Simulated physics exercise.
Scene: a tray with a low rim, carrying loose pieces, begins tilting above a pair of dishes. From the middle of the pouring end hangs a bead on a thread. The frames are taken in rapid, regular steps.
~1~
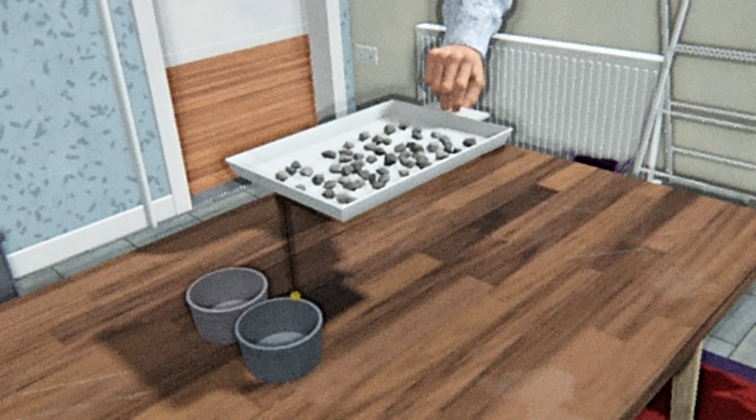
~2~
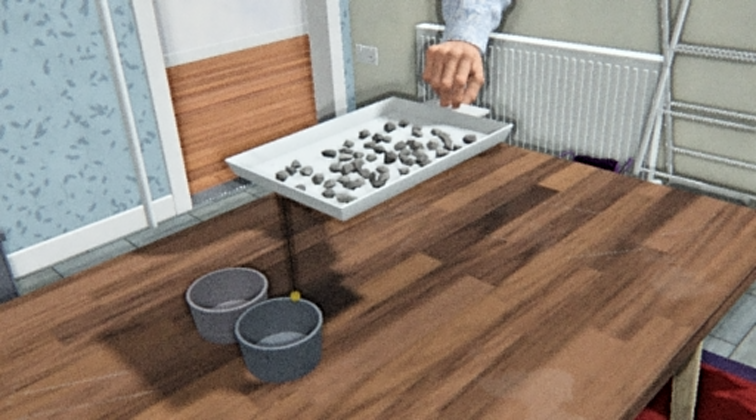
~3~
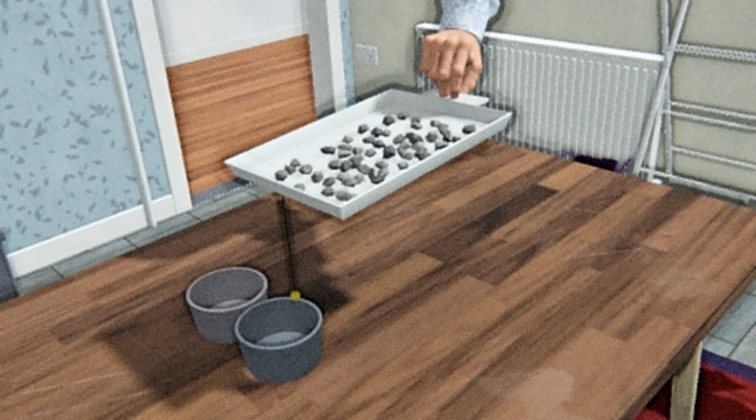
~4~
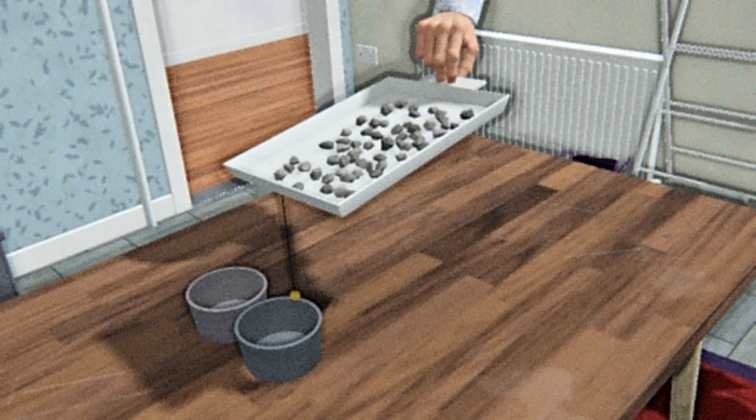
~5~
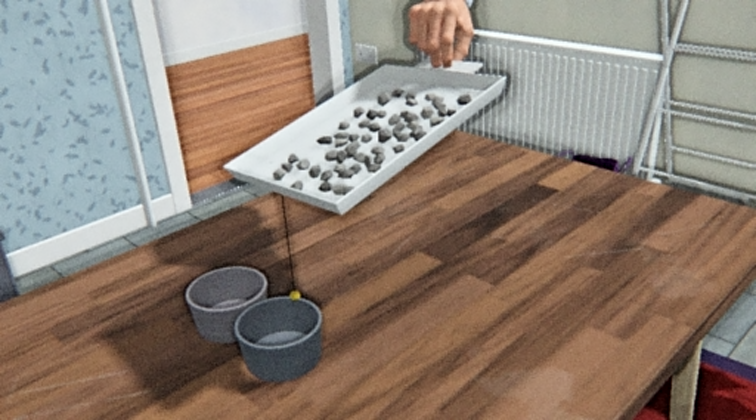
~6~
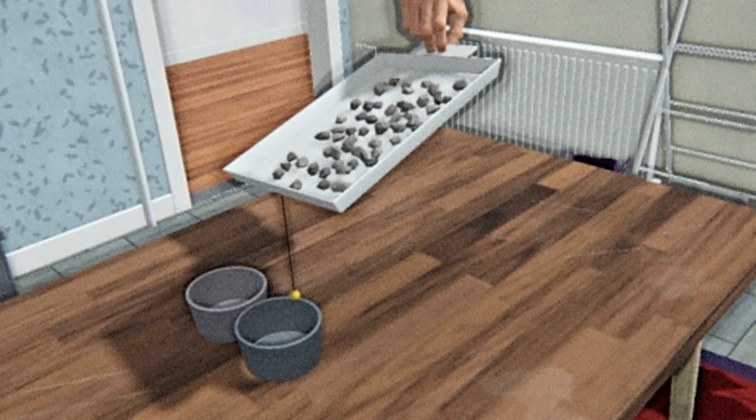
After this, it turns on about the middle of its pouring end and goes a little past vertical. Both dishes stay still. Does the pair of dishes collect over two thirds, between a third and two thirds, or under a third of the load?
The pair collects over two thirds.
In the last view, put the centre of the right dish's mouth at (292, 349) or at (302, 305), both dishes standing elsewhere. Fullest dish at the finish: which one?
For the first try I'd say the dish over on the left, and for the second, the dish over on the left.
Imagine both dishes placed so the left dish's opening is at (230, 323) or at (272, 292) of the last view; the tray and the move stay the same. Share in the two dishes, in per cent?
Roughly 40 % and 40 %.
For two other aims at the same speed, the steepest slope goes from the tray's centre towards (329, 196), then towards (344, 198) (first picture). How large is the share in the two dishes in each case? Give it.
Near 20 % and, after that, 10 %.
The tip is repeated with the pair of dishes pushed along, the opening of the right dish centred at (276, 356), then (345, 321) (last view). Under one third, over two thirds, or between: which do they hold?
Two tries, in turn: One to two thirds and less than a third.
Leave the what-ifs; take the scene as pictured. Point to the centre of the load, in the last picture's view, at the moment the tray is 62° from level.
Its middle sits at about pixel (263, 175).
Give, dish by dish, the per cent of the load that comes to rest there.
Left dish around 50 percent; right dish around 40 percent.
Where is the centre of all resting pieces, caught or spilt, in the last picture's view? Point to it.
Resting centre, last frame: Roughly (234, 324).
Shortly afterwards, tray tipped steeply; all but a few on the tray; a little in the air.
Next, tray tipped past a quarter turn; near a quarter on the tray; near a quarter in the right dish; near a quarter in the left dish; a little outside both; near a quarter in the air.
Some moments later, tray tipped past a quarter turn; near a third in the right dish; near half in the left dish; a little outside both.
In the end, tray tipped past a quarter turn; near a third in the right dish; near half in the left dish; a little outside both.
